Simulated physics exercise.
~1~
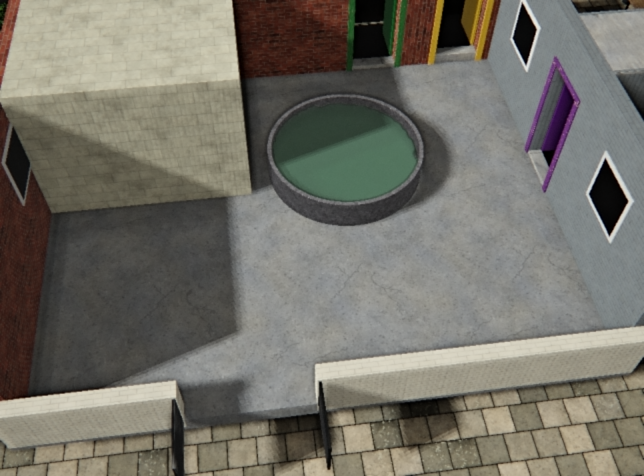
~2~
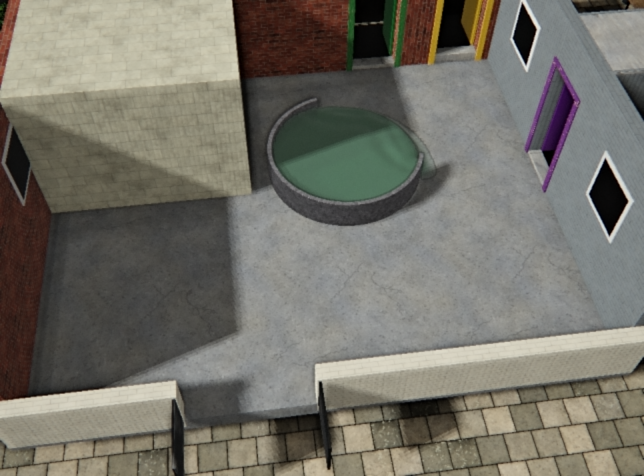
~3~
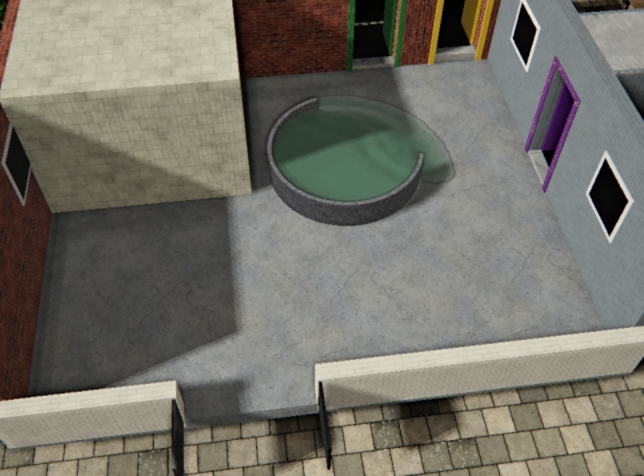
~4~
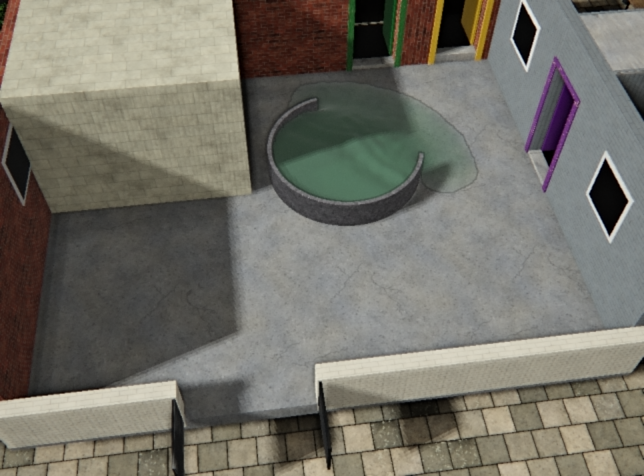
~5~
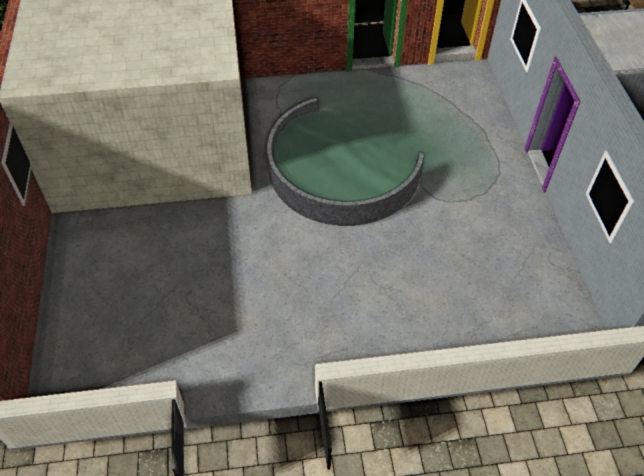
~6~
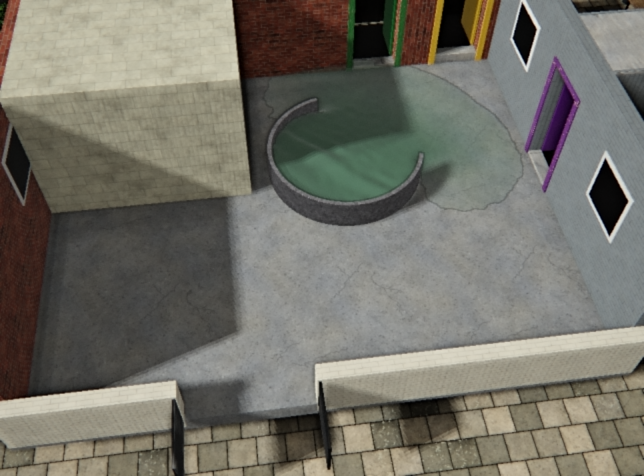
The video shows a round tank of green water standing whole in a walled yard, then its far side opens and water pours out, spreading in a widening sheet across the paving toward the back and right.
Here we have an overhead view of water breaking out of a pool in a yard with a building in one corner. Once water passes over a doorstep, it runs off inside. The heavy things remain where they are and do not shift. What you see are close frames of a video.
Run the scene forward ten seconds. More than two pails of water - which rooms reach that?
The purple door reaches it; the green door reaches it; the yellow door reaches it.
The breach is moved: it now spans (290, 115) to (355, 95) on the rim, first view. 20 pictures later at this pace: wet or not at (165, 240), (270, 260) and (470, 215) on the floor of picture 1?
The first spot is spared, the second swamped, the third spared.
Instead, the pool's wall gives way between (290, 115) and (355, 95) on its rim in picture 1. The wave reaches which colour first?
My answer is the door marked green.
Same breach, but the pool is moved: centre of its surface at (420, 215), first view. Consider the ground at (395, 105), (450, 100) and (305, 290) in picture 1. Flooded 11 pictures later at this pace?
Going through the three places: In the spill, in the spill, out of reach.
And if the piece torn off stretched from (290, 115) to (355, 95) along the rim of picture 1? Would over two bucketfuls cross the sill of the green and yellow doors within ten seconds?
Green door: Exceeds it; yellow door: Falls short.
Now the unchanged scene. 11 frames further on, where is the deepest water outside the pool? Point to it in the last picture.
Check roughly (484, 61).
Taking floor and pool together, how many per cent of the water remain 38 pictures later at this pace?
About 88 %.
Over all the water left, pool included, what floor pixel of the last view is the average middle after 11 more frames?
It is around (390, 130).
A moment on, water covers 25 % of the floor; the purple door under two buckets in, the green door over two buckets in, the yellow door wet at the sill, nothing in.
Next, water covers 25 % of the floor; the purple door over two buckets in, the green door over two buckets in, the yellow door under two buckets in.
Then, water covers 35 % of the floor; the purple door over two buckets in, the green door far over two buckets in, the yellow door over two buckets in.
Later, water covers 55 % of the floor; the purple door over two buckets in, the green door far over two buckets in, the yellow door over two buckets in.
In the end, water covers 75 % of the floor; the purple door over two buckets in, the green door far over two buckets in, the yellow door over two buckets in.
